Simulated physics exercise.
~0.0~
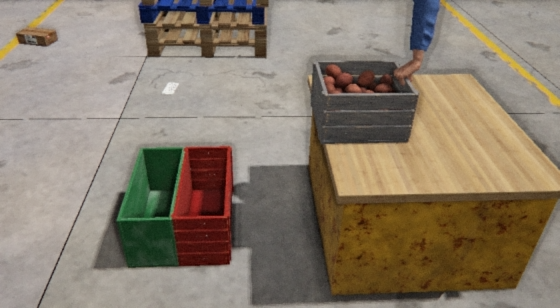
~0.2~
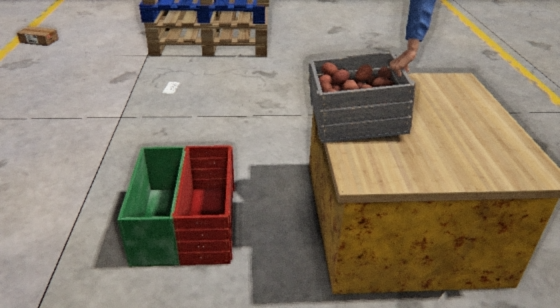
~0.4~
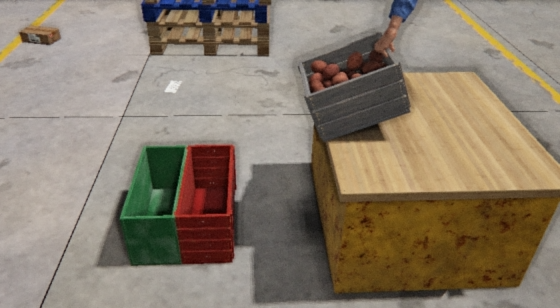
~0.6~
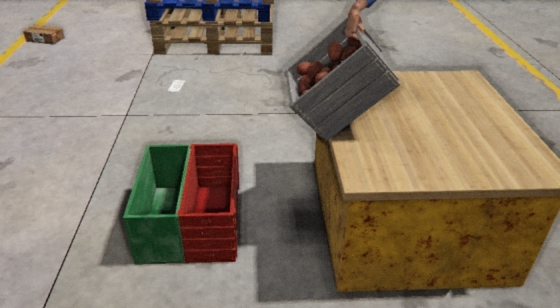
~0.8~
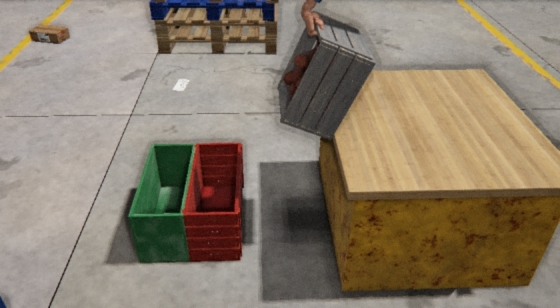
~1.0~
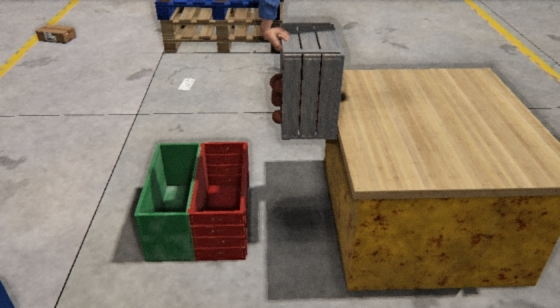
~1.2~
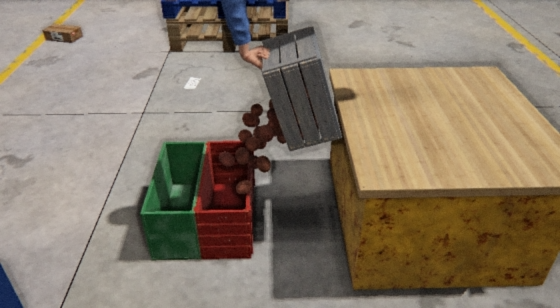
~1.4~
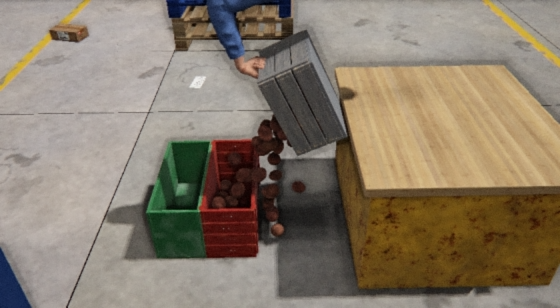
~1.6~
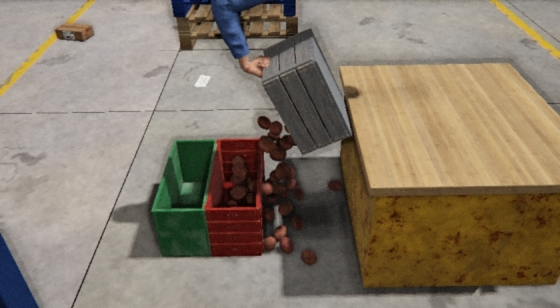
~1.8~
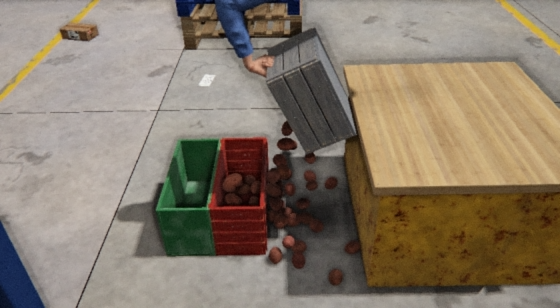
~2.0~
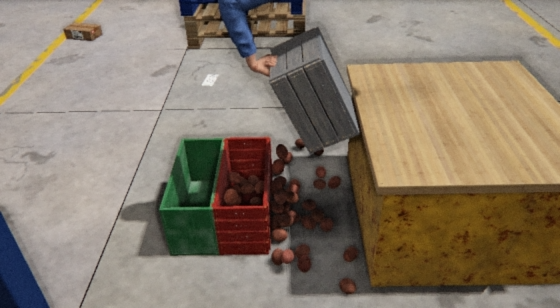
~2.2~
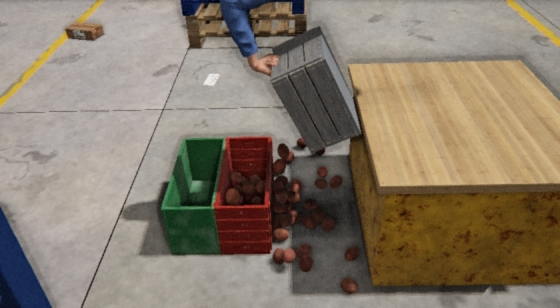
To begin with, a grey crate full of reddish-brown potatoes sits on the left edge of a wooden-topped bench, a worker's hand at its rim, while an empty red bin and a green tote stand side by side on the floor. The hand tips the crate leftward over the edge until it is upright on its side. As it tilts further, potatoes tumble out and the first ones drop into the red bin. The stream then falls nearer the bench, spilling onto the floor. Finally the crate is held still, with some potatoes in the red bin, more scattered across the gap, and none visible in the green tote.
